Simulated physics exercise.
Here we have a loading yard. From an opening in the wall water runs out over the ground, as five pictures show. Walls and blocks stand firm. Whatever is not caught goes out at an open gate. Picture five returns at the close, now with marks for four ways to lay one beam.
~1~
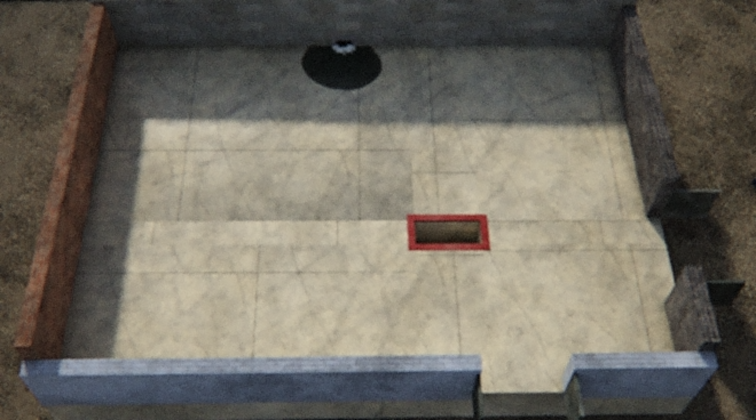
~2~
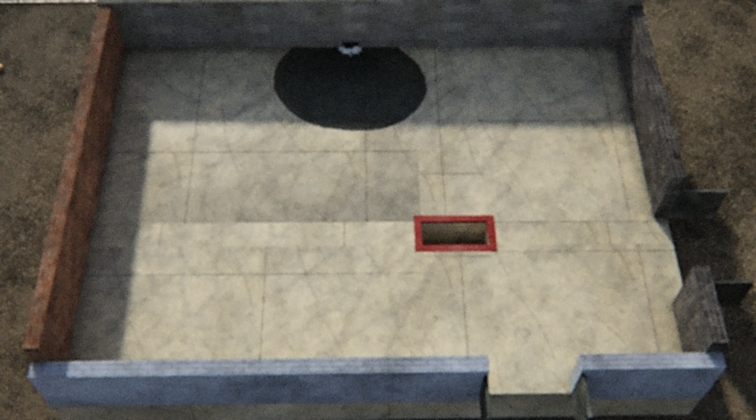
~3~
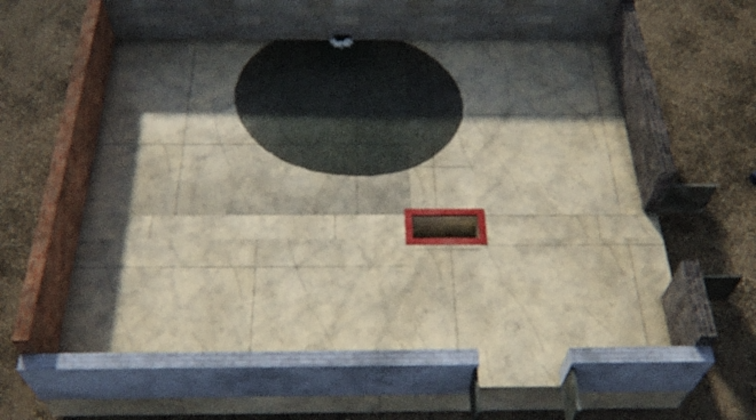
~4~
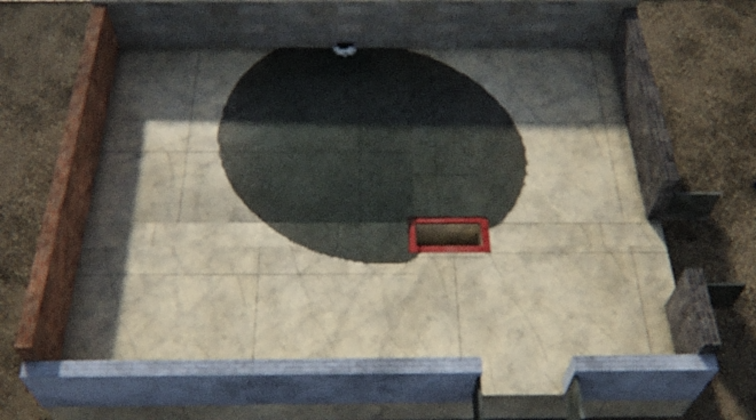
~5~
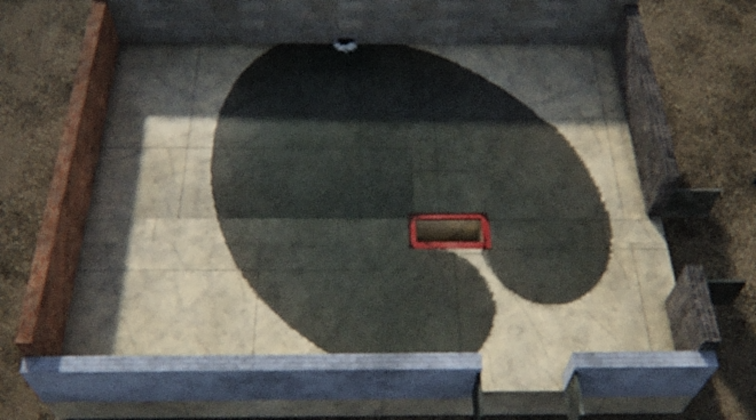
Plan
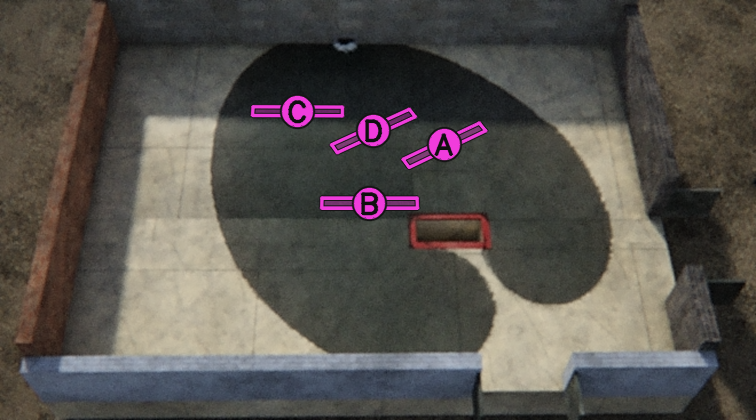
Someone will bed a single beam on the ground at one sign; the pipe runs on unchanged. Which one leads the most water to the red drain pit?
Go for C.
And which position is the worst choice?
It is D.
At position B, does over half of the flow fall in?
No, it does not.
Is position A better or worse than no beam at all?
Position A is worse.
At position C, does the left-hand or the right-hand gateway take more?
More leaves on the left.
On the marked copy, A from (406, 163) to (482, 126); B from (321, 202) to (417, 203); C from (252, 111) to (342, 111); D from (334, 148) to (412, 113).
With A, about 16 % of the stream runs into the red drain pit, about 82 % out by the gates.
With B, about 22 % of the stream runs into the red drain pit, about 77 % out by the gates.
With C, about 29 % of the stream runs into the red drain pit, about 69 % out by the gates.
With D, about 6 % of the stream runs into the red drain pit, about 93 % out by the gates.
